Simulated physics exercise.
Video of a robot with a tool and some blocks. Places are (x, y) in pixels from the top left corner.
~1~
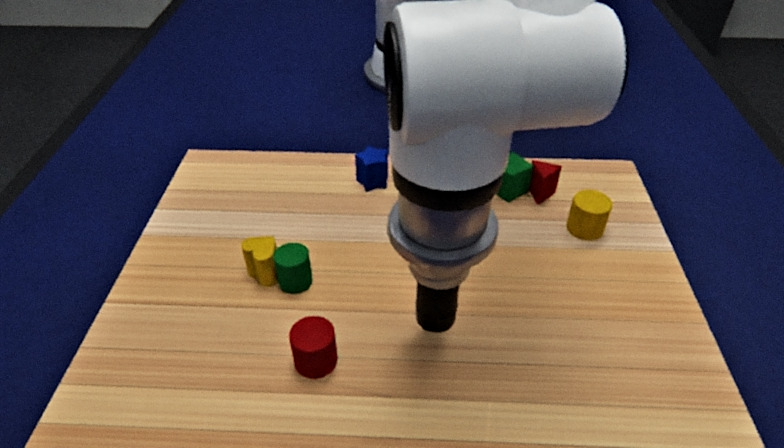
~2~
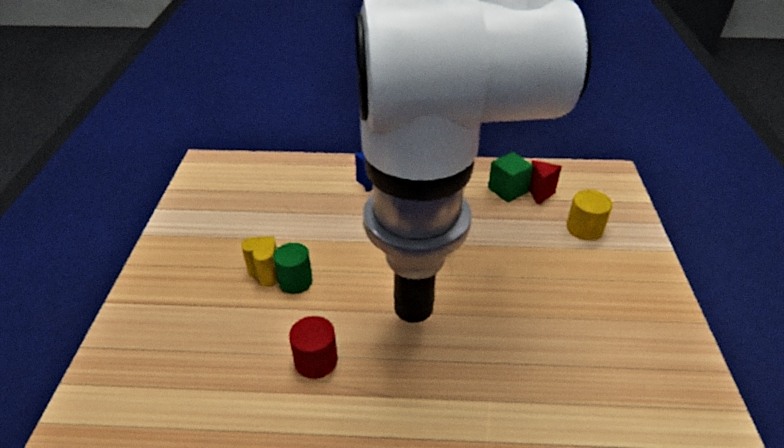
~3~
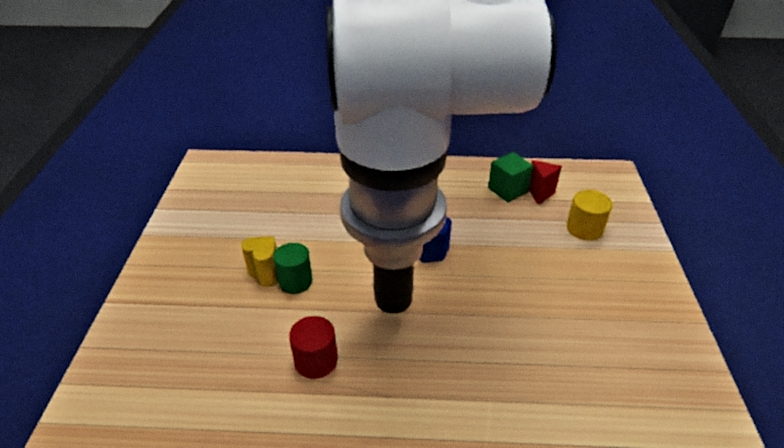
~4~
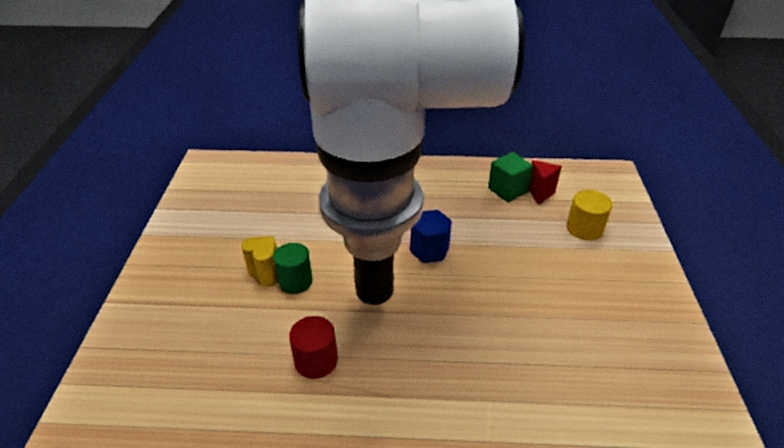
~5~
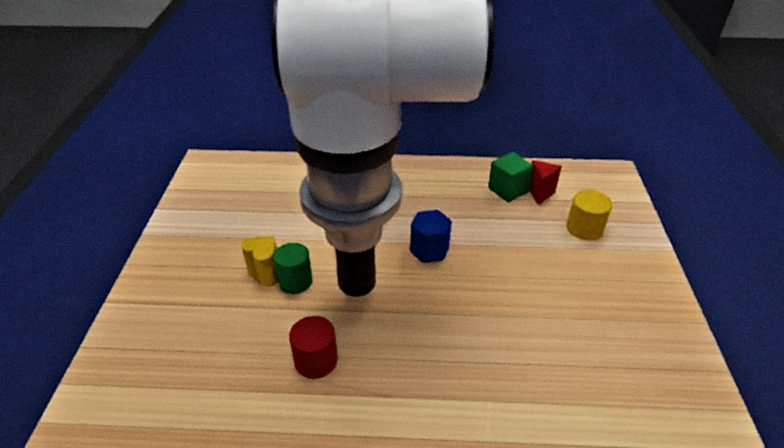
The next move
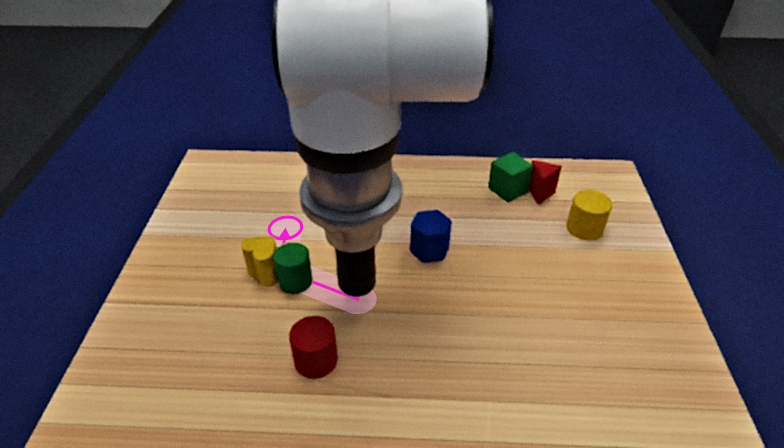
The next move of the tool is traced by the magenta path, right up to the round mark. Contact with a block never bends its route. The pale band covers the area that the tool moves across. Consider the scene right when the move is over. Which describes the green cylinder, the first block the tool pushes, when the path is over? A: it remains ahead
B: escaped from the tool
My pick is B.
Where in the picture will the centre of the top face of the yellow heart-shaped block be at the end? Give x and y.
My prediction: (208, 241).
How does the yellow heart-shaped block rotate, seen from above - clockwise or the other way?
That block twists clockwise.
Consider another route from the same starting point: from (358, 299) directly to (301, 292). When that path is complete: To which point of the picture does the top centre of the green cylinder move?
I'd say the green cylinder ends with its top centre at (269, 250).
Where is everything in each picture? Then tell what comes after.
The first picture shows tool's lower end (435, 318); yellow heart-shaped block (260, 246); green cylinder (291, 254); red cylinder (312, 333).
The second picture shows tool (414, 308); blocks still.
The third picture shows tool (393, 300); blocks still.
The fourth picture shows tool (375, 291); blocks still.
The fifth picture shows tool (357, 284); yellow heart-shaped block (260, 246); green cylinder (291, 254); red cylinder (312, 333).
Drawn move, from (358, 299) by way of (314, 283) and (283, 260) to (285, 228).
What follows on the original path. One third of the way, tool (311, 267); yellow heart-shaped block (246, 244), turned 25° clockwise; green cylinder (274, 252).
Two thirds of the way, tool (280, 243); yellow heart-shaped block (208, 241), turned 50° clockwise; green cylinder (244, 243).
At the end, tool (283, 212); yellow heart-shaped block (208, 241), turned 50° clockwise; green cylinder (244, 243); red cylinder still.
